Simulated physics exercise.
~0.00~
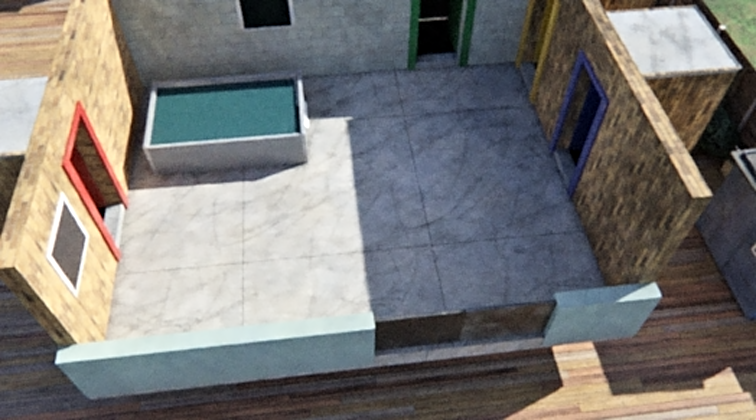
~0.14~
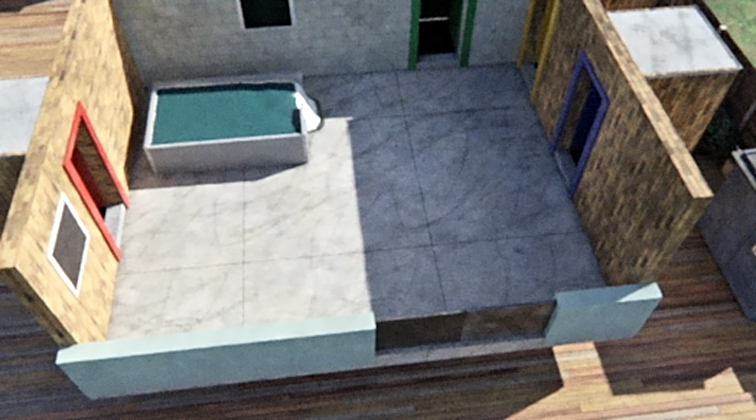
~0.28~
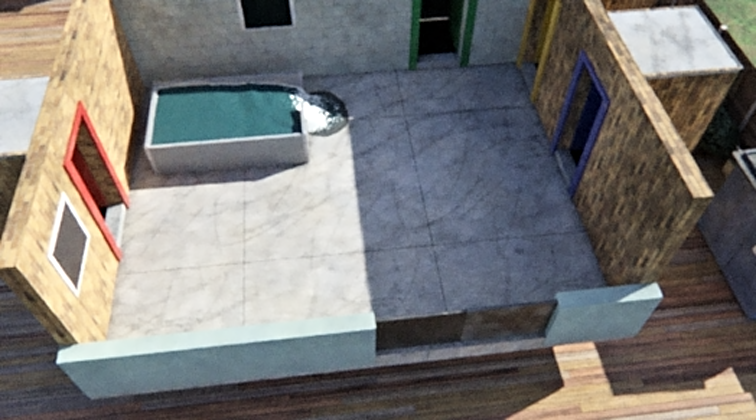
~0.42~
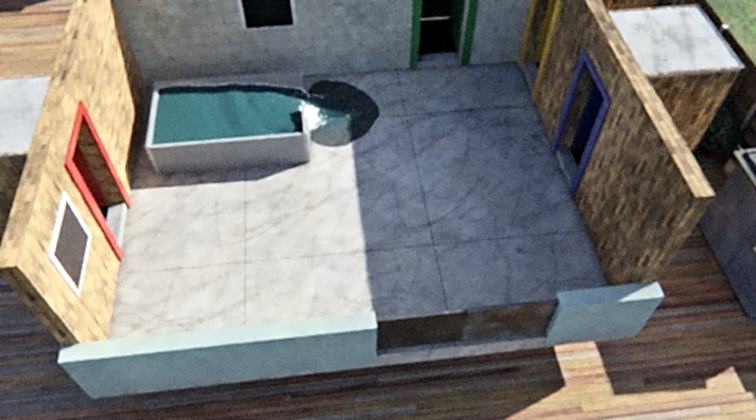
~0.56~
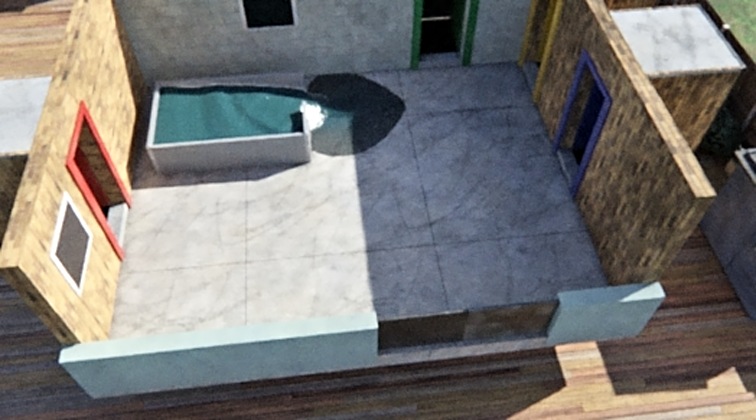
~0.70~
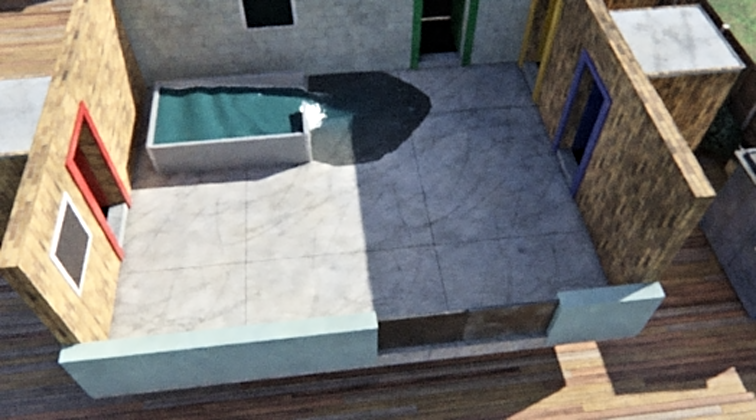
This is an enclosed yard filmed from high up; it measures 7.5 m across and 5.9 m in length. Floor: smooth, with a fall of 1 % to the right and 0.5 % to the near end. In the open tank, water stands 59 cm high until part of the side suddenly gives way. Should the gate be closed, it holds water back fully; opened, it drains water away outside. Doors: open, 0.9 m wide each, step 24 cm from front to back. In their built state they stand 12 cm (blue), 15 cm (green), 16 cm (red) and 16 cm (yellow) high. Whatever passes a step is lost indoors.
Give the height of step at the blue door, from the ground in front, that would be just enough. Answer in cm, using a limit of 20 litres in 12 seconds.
Close to 8.5 cm.
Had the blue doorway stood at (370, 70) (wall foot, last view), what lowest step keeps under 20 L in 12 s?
You'd want it roughly 13.0 cm high.
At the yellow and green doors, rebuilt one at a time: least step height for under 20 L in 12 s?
You'd want about 25 centimetres at yellow and about 7.5 centimetres at green.
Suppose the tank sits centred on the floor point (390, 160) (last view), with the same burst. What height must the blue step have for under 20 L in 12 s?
Near 17 cm.
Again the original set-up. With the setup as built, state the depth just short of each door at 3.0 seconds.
Depth (cm): Blue 14 / green 10 / red 0 / yellow 30.
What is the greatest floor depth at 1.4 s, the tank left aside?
About 31 cm at most.
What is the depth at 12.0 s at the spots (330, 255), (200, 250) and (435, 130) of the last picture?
The depths come to about 4, 3 and 2 cm.
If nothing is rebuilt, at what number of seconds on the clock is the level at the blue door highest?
At roughly 2.8 s.
After 1.4 s water covers 20 % of the floor, deepest (31 cm) near (316, 110); it has not reached the blue door.
After 3.0 s water covers 35 % of the floor, deepest (29 cm) near (512, 77); 14 cm at the blue door, 0 litres in over its 12 cm step.
After 12.0 s water covers 90 % of the floor, deepest (14 cm) near (614, 315); 7 cm at the blue door, 3 litres in over its 12 cm step.
At the blue door as built, the water arrived by 2.4 s and peaked near 14 cm at 2.8 s.
Run again over the same 12 s with other heights there, 28 litres in over 7.5 cm, 10 litres over 10 cm. The limit of 20 litres is kept from about 8.5 cm up.
